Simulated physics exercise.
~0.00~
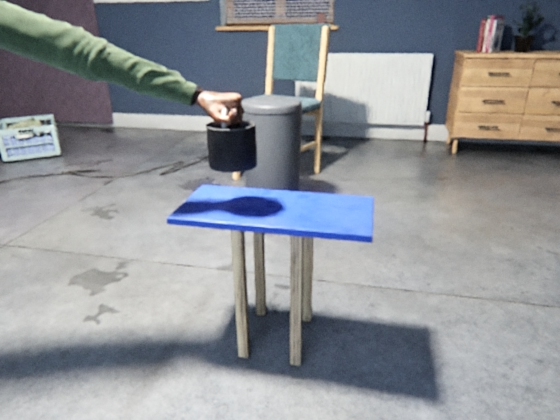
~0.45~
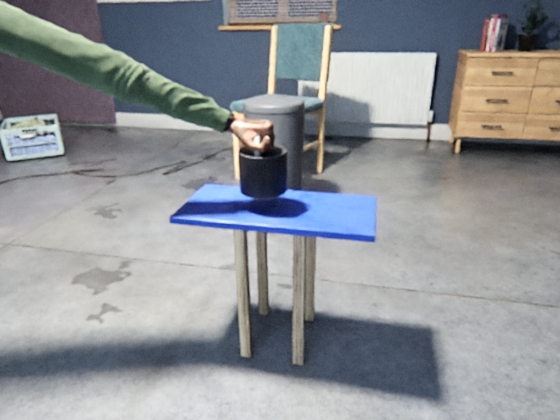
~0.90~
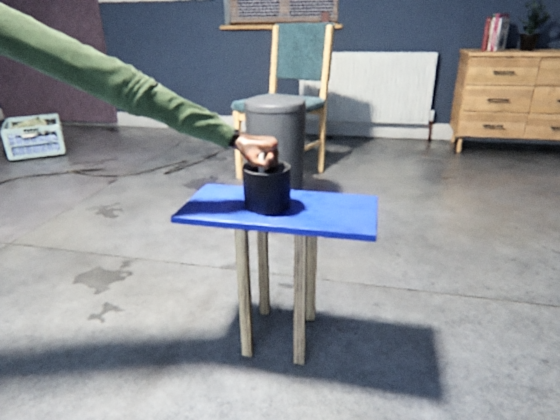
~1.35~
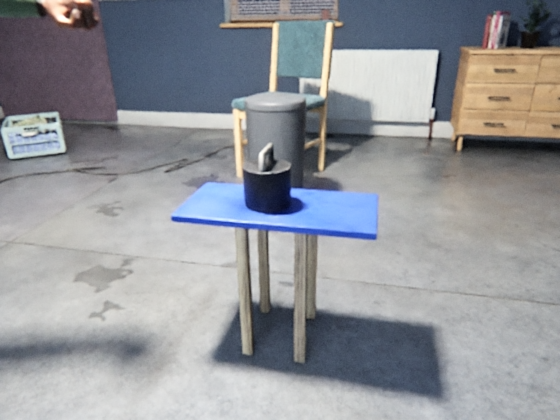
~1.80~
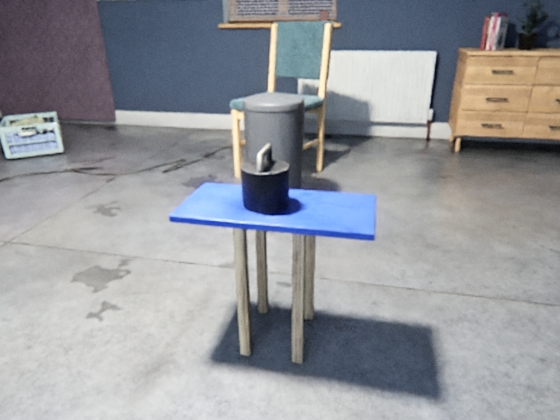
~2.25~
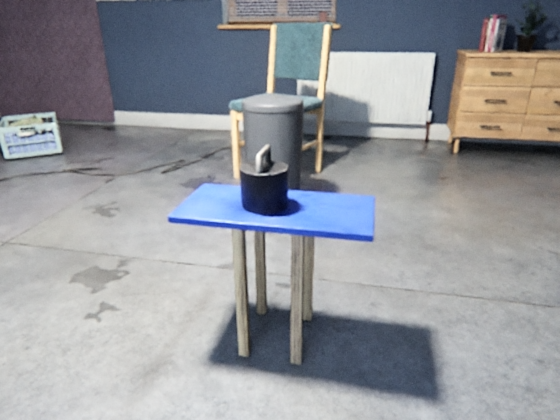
In a grey-floored room, a hand lowering a black cylinder onto a narrow-legged blue table and withdrawing, the table staying upright.
